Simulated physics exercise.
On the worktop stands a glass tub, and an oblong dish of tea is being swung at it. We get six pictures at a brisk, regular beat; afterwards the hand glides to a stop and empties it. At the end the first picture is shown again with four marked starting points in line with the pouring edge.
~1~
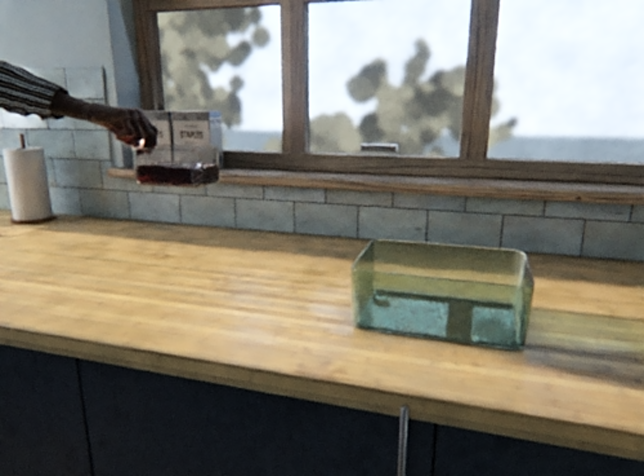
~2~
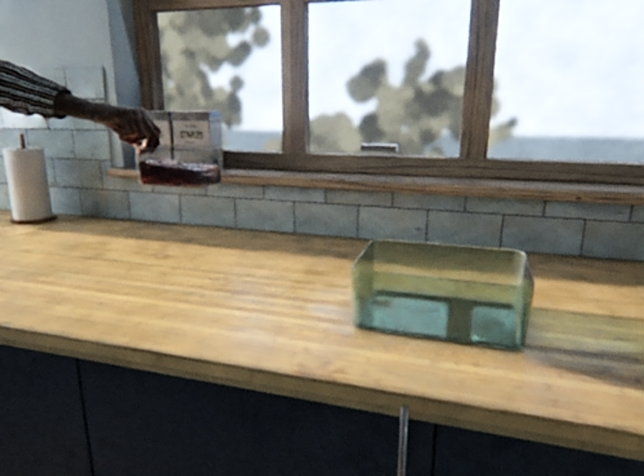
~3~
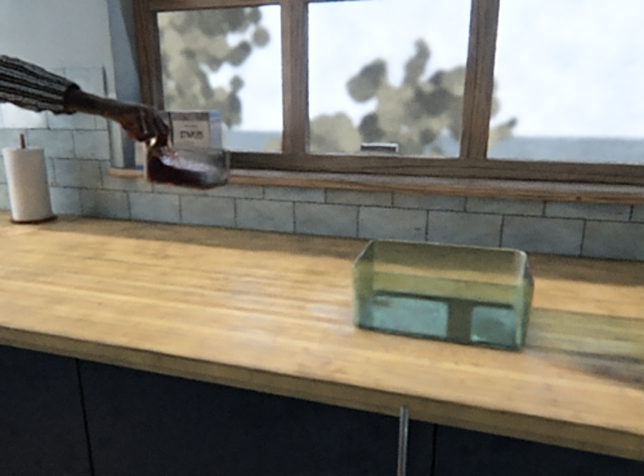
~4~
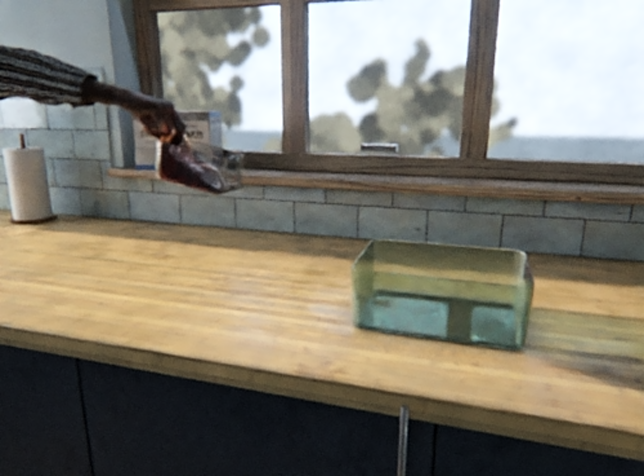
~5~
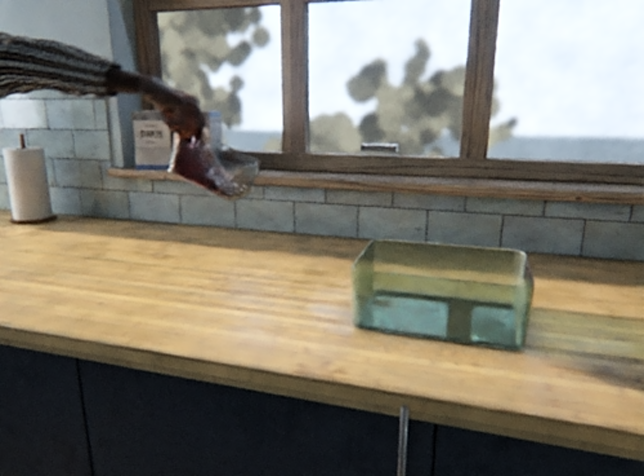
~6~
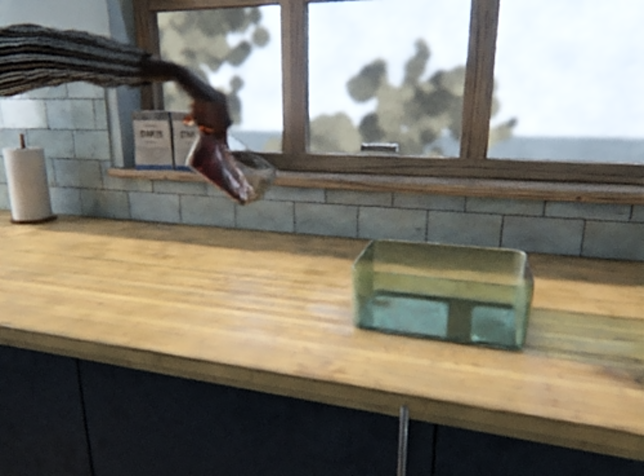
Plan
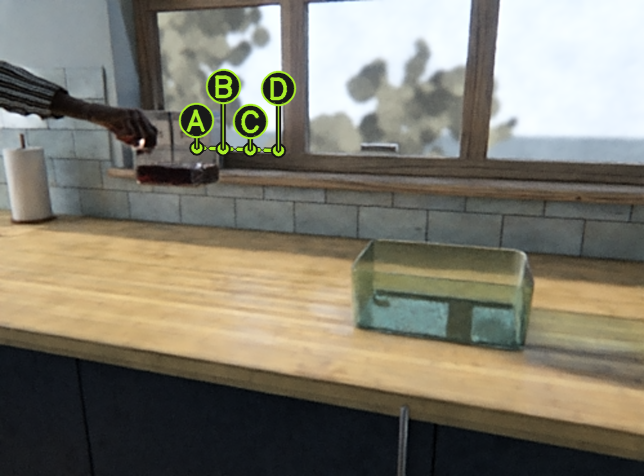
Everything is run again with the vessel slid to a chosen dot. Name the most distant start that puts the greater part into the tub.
Go for B.
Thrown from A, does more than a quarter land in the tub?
Yes, clearly.
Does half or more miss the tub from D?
No, that is safe.
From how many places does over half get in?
Three of them.
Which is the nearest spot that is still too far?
A it is.
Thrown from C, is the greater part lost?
No.
In lime, A at (196, 148); B at (223, 148); C at (250, 149); D at (278, 150).
For spot A, about 34 % lands in the tub, 60 % falls short and 5 % goes beside or beyond.
For spot B, about 68 % lands in the tub, 26 % falls short and 6 % goes beside or beyond.
For spot C, about 78 % lands in the tub, 17 % falls short and 6 % goes beside or beyond.
For spot D, about 82 % lands in the tub, 8 % falls short and 10 % goes beside or beyond.
